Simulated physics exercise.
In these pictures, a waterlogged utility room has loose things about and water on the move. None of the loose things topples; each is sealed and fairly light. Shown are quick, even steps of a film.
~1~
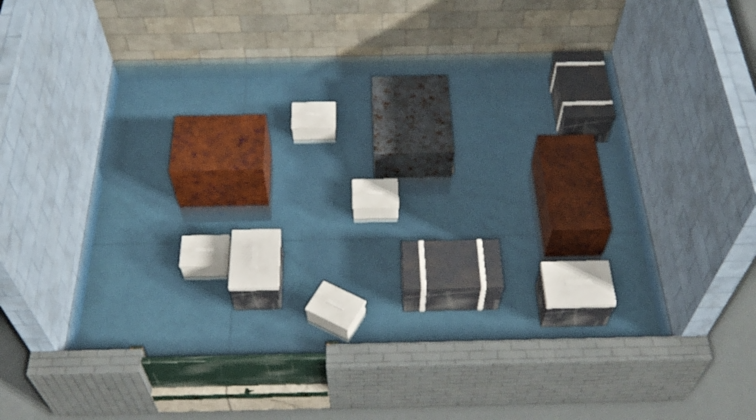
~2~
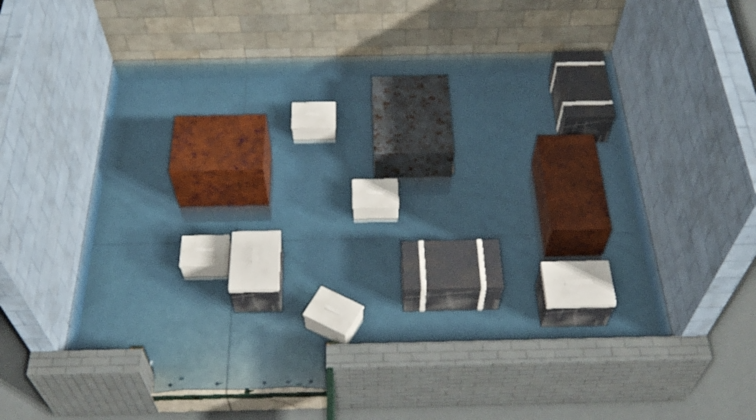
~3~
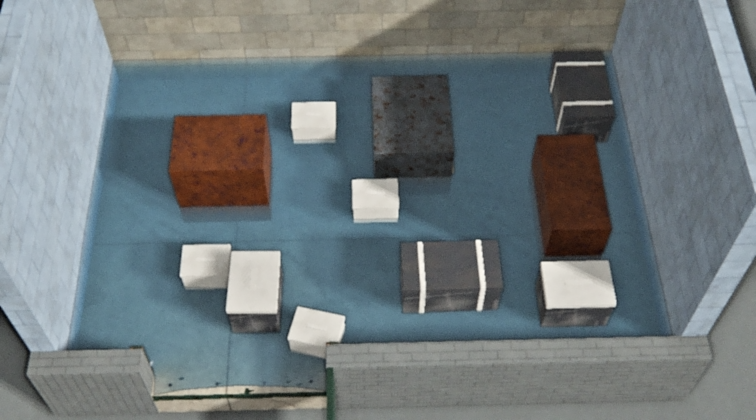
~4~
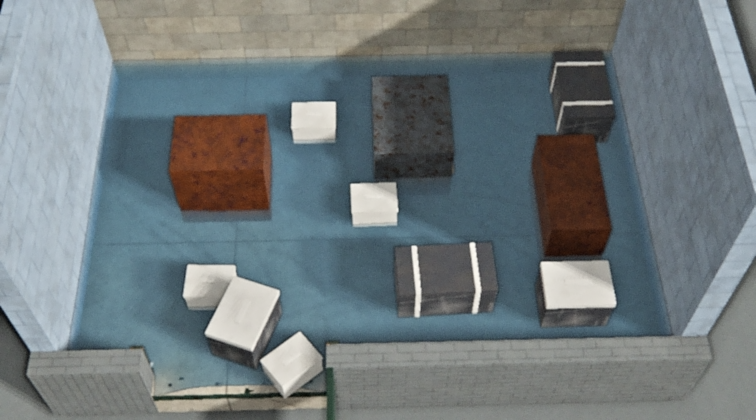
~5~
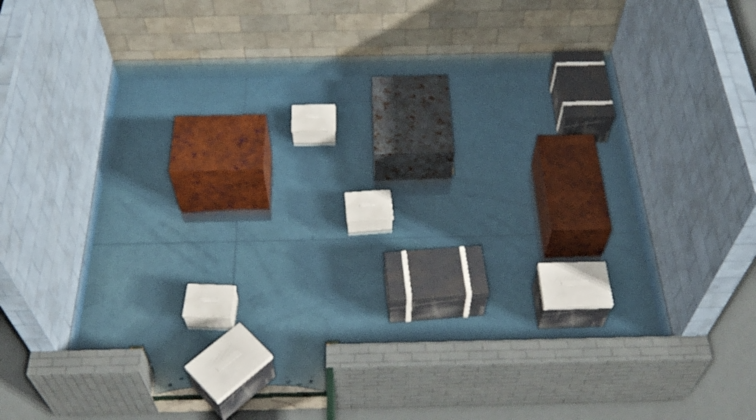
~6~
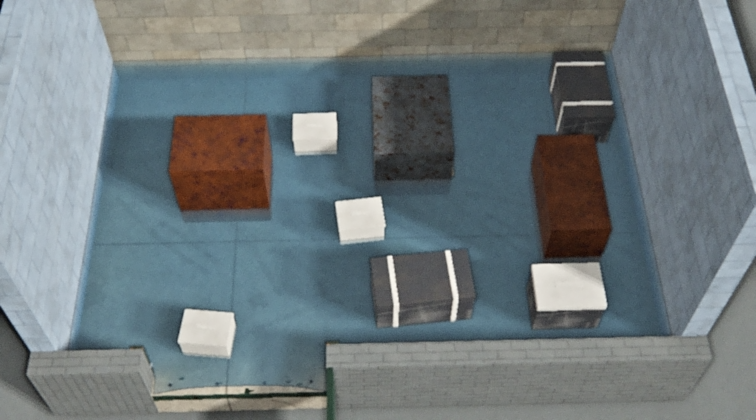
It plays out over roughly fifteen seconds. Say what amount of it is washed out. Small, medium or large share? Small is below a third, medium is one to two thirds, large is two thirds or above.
A large share.
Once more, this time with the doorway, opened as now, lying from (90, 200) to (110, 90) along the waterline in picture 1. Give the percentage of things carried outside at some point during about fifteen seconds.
That comes to 60 per cent of the things.
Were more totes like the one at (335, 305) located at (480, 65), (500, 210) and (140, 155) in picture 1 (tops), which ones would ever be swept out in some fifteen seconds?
Note - in order: Retained / out of the scene / out of the scene.
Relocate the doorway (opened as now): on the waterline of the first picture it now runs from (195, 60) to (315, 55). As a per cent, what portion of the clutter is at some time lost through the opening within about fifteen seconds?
Roughly 40 in a hundred.
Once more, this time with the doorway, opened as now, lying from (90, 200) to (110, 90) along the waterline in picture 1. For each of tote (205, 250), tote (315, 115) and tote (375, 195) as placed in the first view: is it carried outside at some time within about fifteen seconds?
Object one: Leaves; object two: Leaves; object three: Leaves.
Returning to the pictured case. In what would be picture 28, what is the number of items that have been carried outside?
Tally: 7.
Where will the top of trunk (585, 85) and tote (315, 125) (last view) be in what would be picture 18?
First top about at (551, 97); second top about at (283, 244).
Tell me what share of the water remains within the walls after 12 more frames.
By my count, 64 per cent.
A moment on, 3 of 8 are out; 5 afloat.
Next, 5 of 8 are out; 3 afloat.
Later, 7 of 8 are out; 1 afloat.
In the end, 7 of 8 are out; 1 afloat.
